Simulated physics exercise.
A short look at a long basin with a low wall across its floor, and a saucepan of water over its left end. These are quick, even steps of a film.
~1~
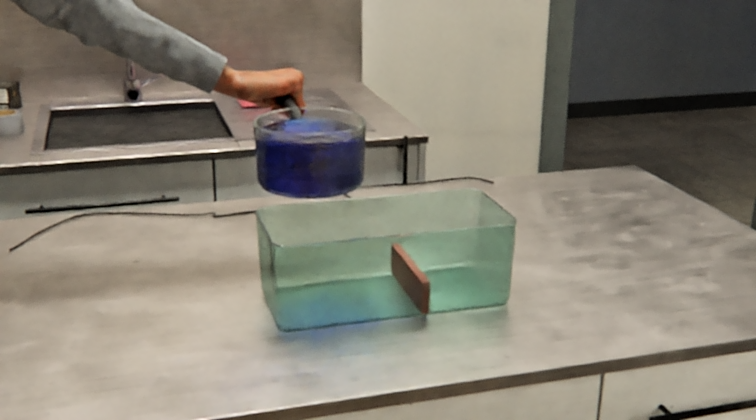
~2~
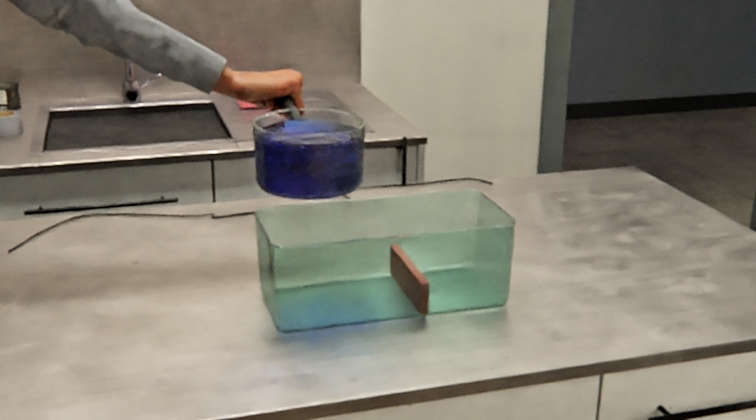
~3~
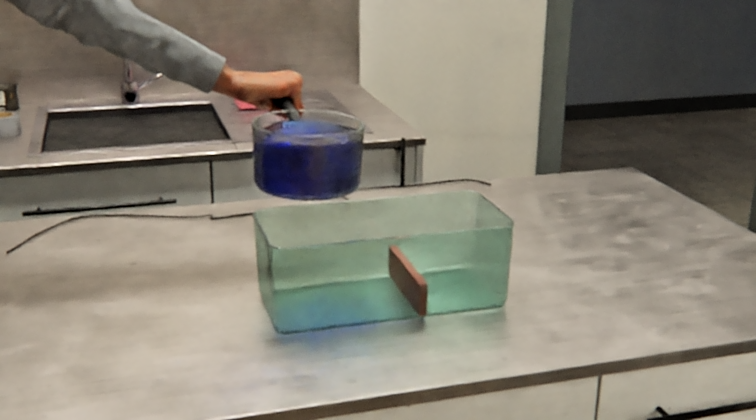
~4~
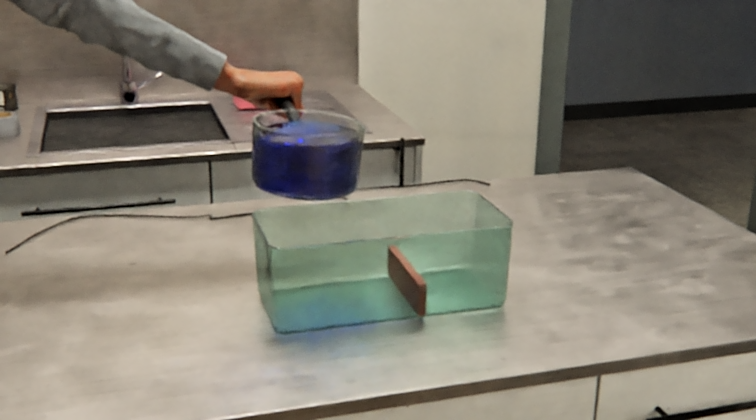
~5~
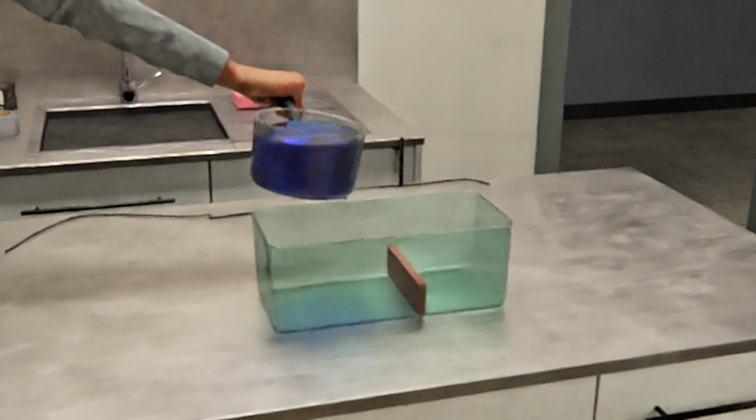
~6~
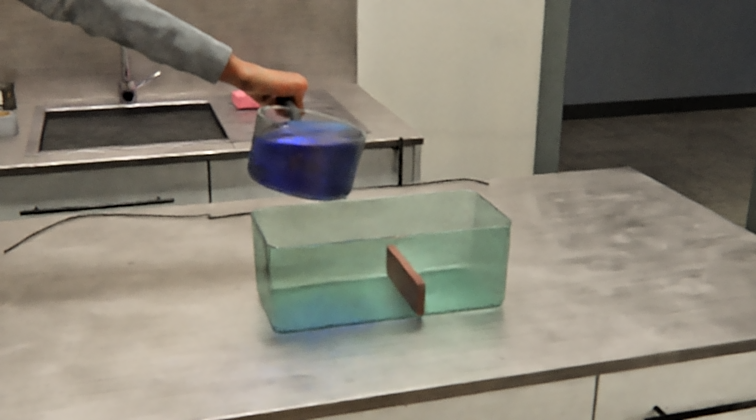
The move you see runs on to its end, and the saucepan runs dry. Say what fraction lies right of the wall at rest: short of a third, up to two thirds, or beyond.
The share right of the wall is from a third to two thirds.
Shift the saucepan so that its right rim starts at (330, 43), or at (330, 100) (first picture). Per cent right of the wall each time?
Roughly 30 per cent, and 5 per cent.
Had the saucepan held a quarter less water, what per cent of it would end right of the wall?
It comes to 30 per cent or so.
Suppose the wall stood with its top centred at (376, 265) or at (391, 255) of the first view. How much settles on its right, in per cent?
About 80 and 70 per cent.
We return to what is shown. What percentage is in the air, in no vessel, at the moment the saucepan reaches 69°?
It comes to 25 per cent or so.
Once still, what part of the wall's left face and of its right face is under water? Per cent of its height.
Near 40 on the left, 60 on the right.
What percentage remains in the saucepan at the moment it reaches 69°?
It comes to 55 per cent or so.
A moment on, the saucepan is tipped part way and 54 per cent is still to pour, 6 is left of the wall and 17 right of it.
Next, the saucepan is tipped right over and 8 per cent is still to pour, 41 is left of the wall and 48 right of it.
Then the saucepan is tipped right over and 0 per cent is still to pour, 51 is left of the wall and 48 right of it.
Later the saucepan is tipped right over and 0 per cent is still to pour, 51 is left of the wall and 48 right of it.
Finally, 51 per cent lies left of the wall, 48 right of it and 1 outside.
